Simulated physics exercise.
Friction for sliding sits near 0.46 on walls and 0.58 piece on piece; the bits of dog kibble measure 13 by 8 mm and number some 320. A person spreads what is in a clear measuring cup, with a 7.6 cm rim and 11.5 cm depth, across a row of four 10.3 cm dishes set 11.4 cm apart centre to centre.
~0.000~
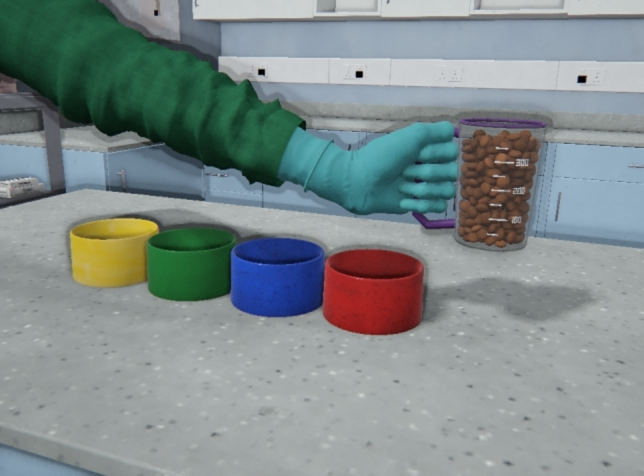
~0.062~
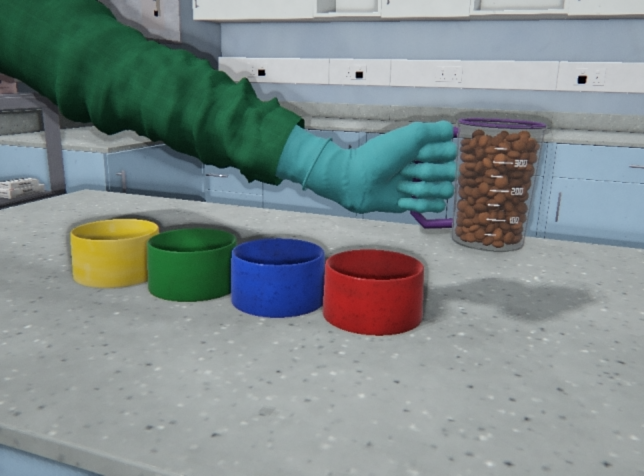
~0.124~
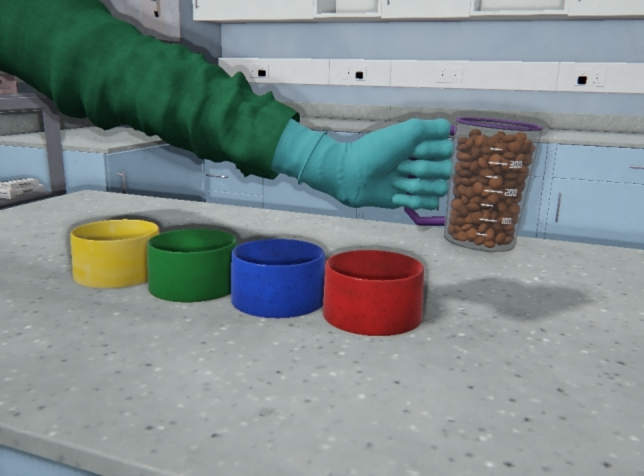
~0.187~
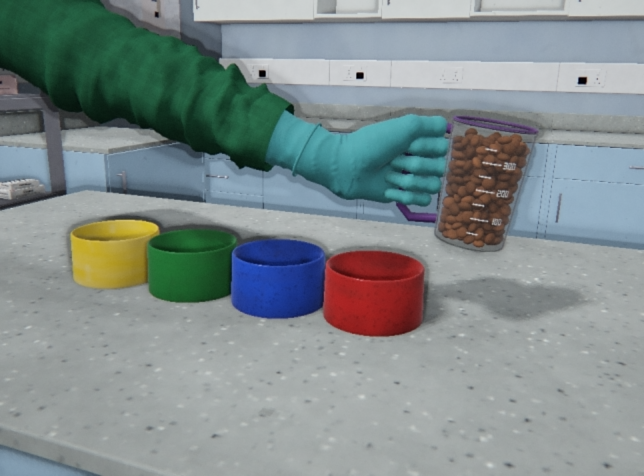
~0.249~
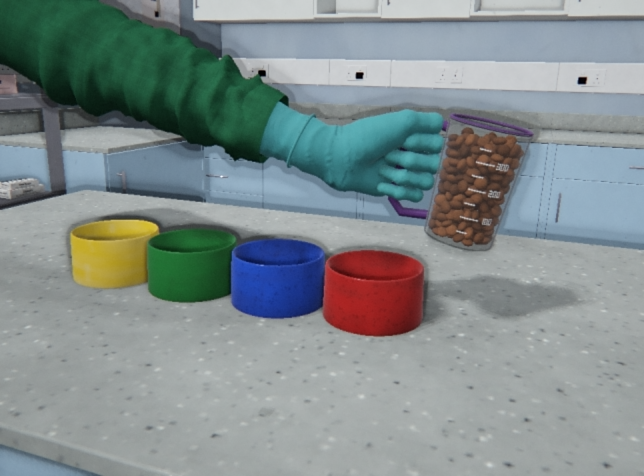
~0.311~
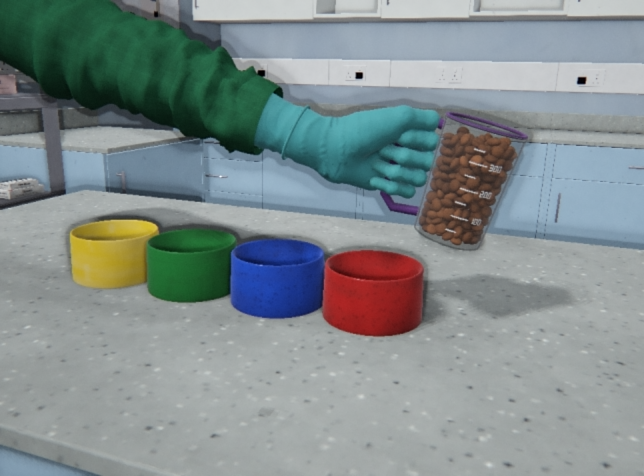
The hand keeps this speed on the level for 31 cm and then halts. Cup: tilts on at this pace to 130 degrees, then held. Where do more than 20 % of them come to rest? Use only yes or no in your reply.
Red: Yes; blue: Yes; green: No; yellow: No; counter: No.
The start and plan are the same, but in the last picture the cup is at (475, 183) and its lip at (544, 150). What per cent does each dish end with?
In the end red holds 10, blue holds 0, green holds 0, yellow holds 0.
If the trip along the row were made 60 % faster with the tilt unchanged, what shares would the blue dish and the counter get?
Shares: Blue 90, counter 0.
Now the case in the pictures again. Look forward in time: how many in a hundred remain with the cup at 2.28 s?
That would be some 45 per cent.
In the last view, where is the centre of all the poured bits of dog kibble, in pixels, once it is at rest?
Close to pixel (301, 290).
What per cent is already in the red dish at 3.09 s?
Roughly 30 %.
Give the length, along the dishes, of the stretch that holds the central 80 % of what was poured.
Spread: Around 14 cm.
After 1.49 s, tilt 80 degrees; cup holds 100 %.
After 2.28 s, tilt 125 degrees; cup holds 45 %, red 25 %, blue 15 %.
Then, at 3.09 s, tilt 130 degrees; cup holds 0 %, red 30 %, blue 60 %.
By 3.4 s all is still; red 30 %, blue 60 %, green 0 %, yellow 0 %, counter 15 %.
